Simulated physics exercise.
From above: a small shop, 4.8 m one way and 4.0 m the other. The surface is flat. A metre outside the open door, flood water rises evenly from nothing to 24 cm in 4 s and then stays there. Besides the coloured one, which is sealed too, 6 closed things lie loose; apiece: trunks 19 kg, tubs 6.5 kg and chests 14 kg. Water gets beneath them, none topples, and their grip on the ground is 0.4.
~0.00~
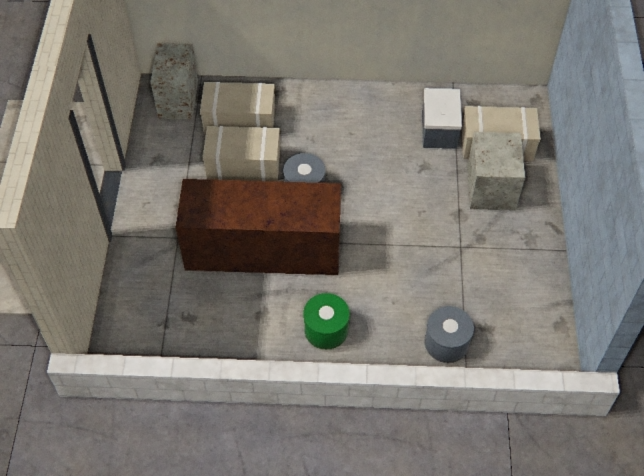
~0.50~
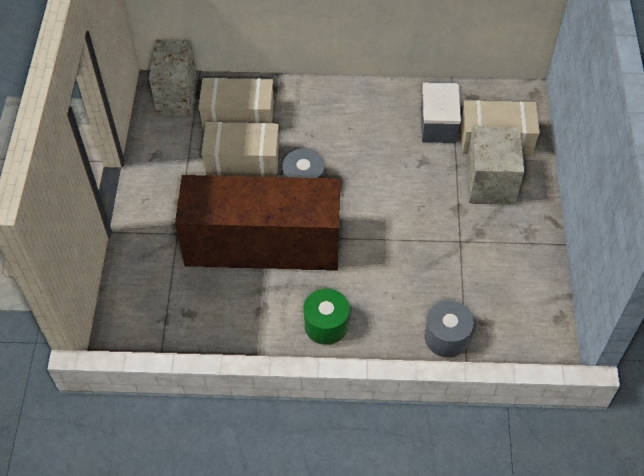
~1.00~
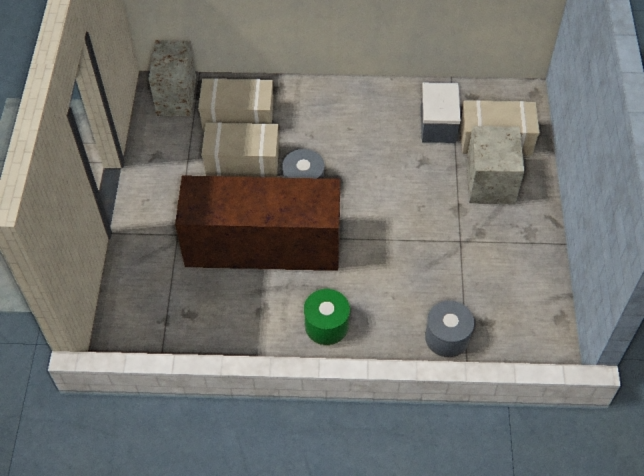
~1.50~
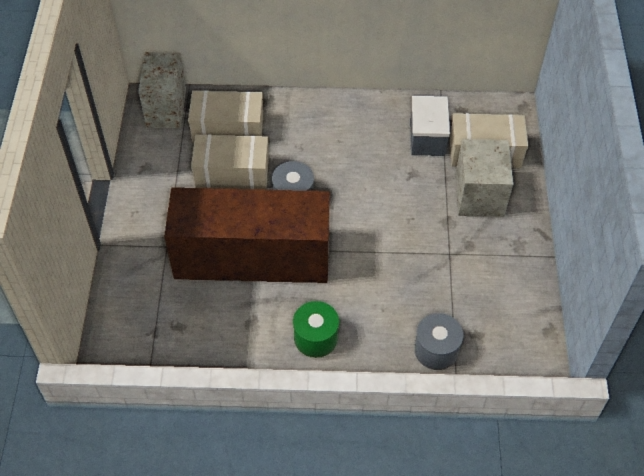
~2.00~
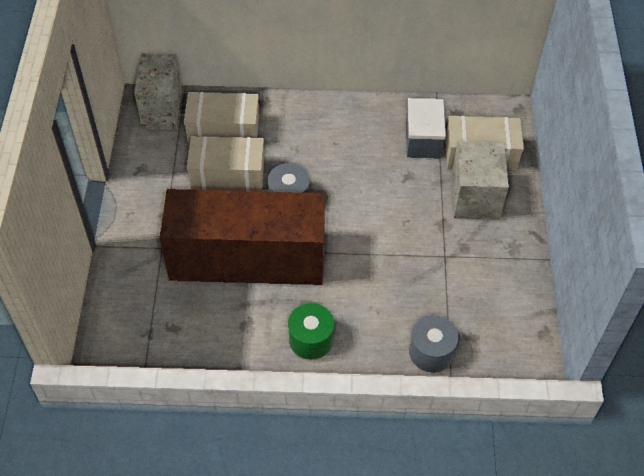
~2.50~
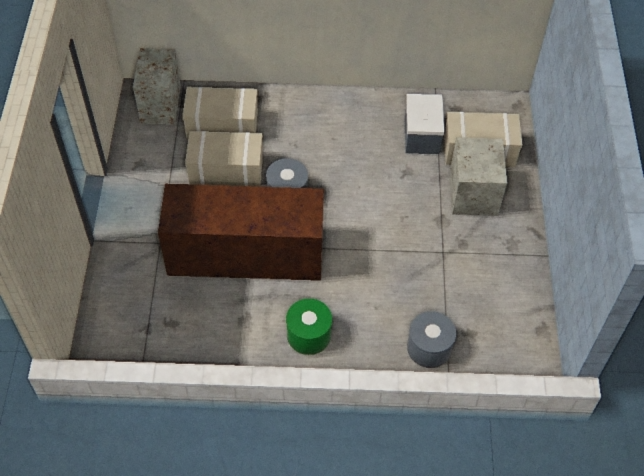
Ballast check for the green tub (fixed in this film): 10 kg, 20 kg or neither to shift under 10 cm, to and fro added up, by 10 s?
Verdict: The lower weight is enough.
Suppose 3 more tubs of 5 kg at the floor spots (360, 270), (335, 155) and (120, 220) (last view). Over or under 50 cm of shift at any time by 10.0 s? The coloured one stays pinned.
In turn: Less, more, past it.
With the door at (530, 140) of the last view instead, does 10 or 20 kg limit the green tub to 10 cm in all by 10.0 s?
Then the smaller load will do.
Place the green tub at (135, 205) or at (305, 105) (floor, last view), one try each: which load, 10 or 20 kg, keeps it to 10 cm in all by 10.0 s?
In turn: Neither holds; only the larger holds.
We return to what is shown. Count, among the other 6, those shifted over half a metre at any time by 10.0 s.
That makes 3.
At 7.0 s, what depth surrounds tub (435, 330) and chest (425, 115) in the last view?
Roughly 0 and 6 cm.
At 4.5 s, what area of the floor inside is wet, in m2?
Roughly 6.0 m2.
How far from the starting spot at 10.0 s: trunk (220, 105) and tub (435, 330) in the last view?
In turn: 40 cm, 20 cm.
After 3.5 s the green tub would be 0 cm from its start with 10 kg and 0 cm from its start with 20 kg; 0 cm of water round it then.
After 4.5 s the green tub would be 0 cm from its start with 10 kg and 0 cm from its start with 20 kg; 0 cm of water round it then.
After 7.0 s the green tub would be 0 cm from its start with 10 kg and 0 cm from its start with 20 kg; 2 cm of water round it then.
After 10.0 s the green tub would be 0 cm from its start with 10 kg and 0 cm from its start with 20 kg; 3 cm of water round it then.
